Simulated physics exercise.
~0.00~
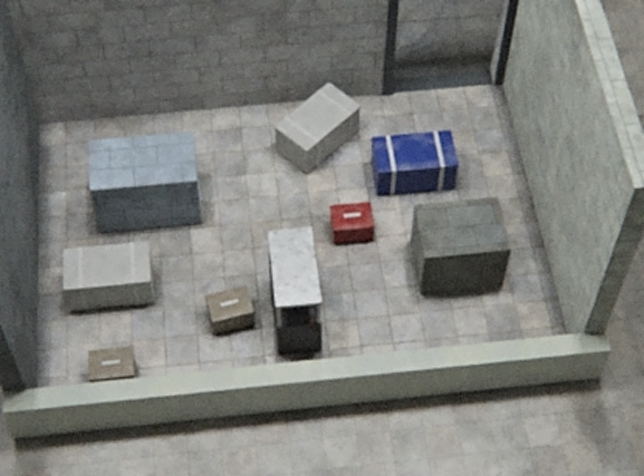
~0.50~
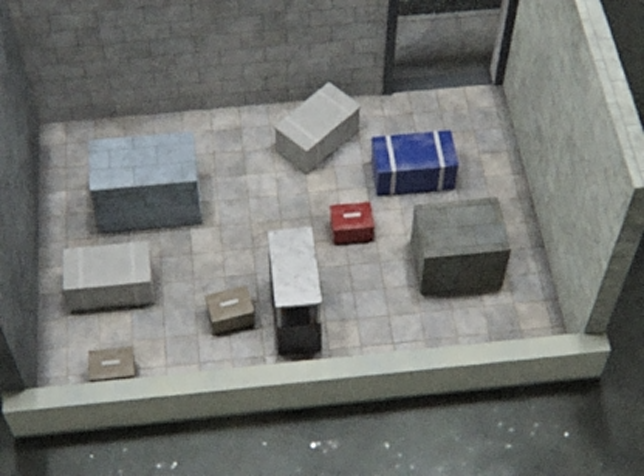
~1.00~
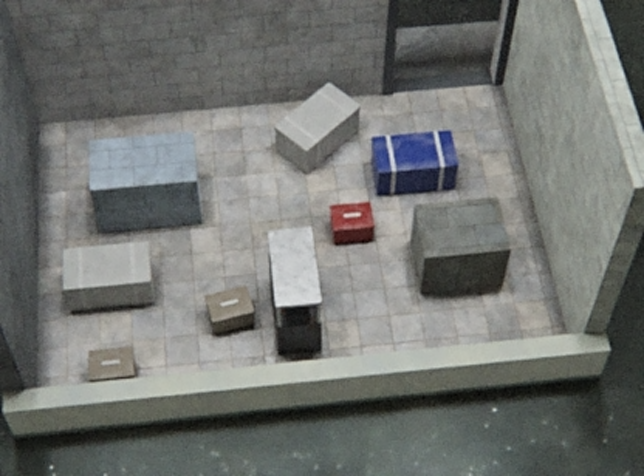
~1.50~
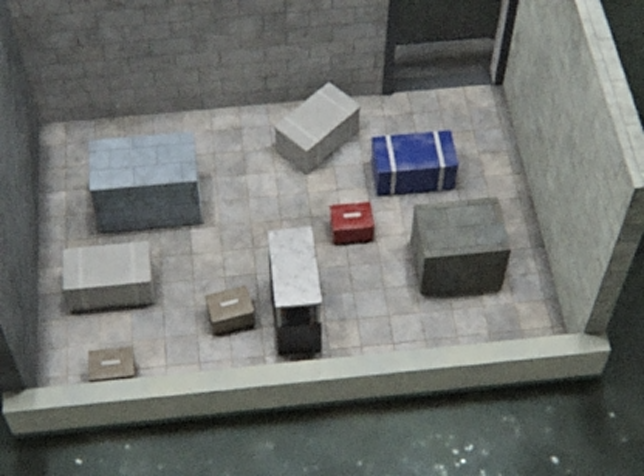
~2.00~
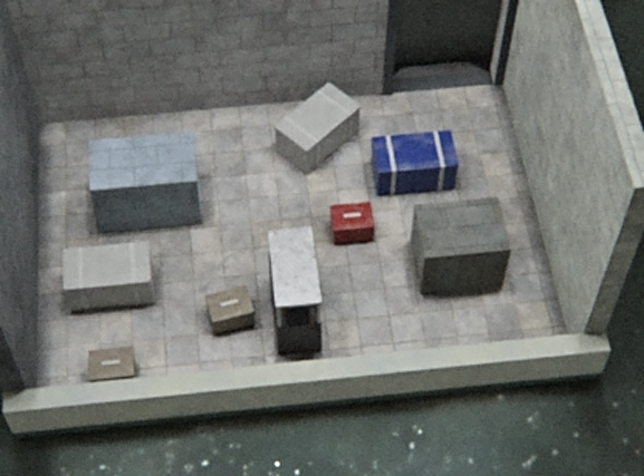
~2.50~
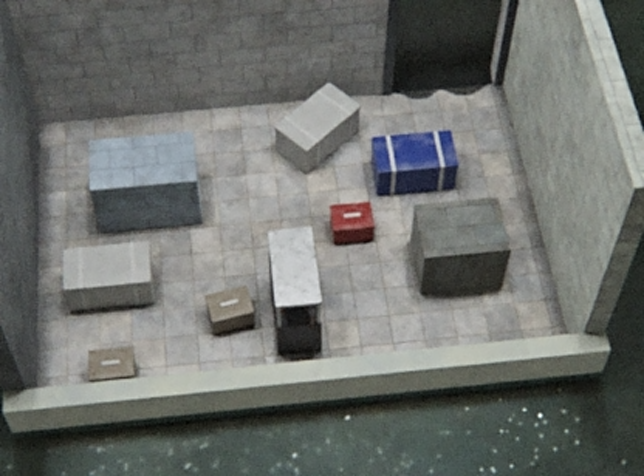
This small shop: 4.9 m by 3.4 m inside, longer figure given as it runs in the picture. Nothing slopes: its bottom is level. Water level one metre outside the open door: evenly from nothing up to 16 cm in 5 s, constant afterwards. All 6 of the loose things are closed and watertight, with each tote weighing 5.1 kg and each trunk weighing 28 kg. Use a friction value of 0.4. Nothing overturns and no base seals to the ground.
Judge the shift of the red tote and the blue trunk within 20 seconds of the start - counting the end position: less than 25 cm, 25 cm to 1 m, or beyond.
Outcome: Red tote heads well off, blue trunk heads well off.
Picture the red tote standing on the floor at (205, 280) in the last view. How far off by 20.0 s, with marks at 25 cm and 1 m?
Outcome - it ends up well away.
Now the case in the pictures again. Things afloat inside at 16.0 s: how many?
The number is 4.
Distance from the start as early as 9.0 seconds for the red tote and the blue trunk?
Close to 60 and 80 centimetres by then.
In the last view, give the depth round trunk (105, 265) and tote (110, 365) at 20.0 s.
12 and 12 cm.
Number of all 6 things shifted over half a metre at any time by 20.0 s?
Total: 5.
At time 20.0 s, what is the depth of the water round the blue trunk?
I'd say around 9 cm.
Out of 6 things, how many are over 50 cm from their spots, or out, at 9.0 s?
It comes to 2.
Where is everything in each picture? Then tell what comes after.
In the first frame, the red tote at (352, 216) rests on the ground; the blue trunk at (415, 151) rests on the ground; water covers 0.0 m2; 0 of 6 have shifted.
In the second frame, the red tote at (352, 216), on the bottom; the blue trunk at (415, 151), on the bottom; water covers 0.0 m2; 0 of 6 have shifted.
In the third frame, the red tote at (352, 216) rests on the ground; the blue trunk at (415, 151), on the bottom; 0.0 m2 under water; 0 of 6 have shifted.
In the fourth frame, the red tote at (352, 216) rests on the ground; the blue trunk at (415, 151), on the bottom; water covers 0.0 m2; 0 of 6 have shifted.
In the fifth frame, the red tote at (352, 216), on the bottom; the blue trunk at (415, 151), on the bottom; water covers 0.0 m2; 0 of 6 have shifted.
In the sixth frame, the red tote at (352, 216) rests on the ground; the blue trunk at (415, 151) rests on the ground; 0.0 m2 under water; 0 of 6 have shifted.
After 4.0 s the red tote is near (352, 216), 0.0 m from its start, aground; the blue trunk is near (415, 151), 0.0 m from its start, aground; 0 afloat.
After 9.0 s the red tote is near (286, 241), 0.7 m from its start, aground; the blue trunk is near (380, 205), 0.7 m from its start, aground; 0 afloat.
After 16.0 s the red tote is near (177, 235), 1.7 m from its start, afloat; the blue trunk is near (228, 193), 1.9 m from its start, aground; 4 afloat.
After 20.0 s the red tote is near (164, 348), 2.3 m from its start, afloat; the blue trunk is near (265, 109), 1.6 m from its start, afloat; 6 afloat.
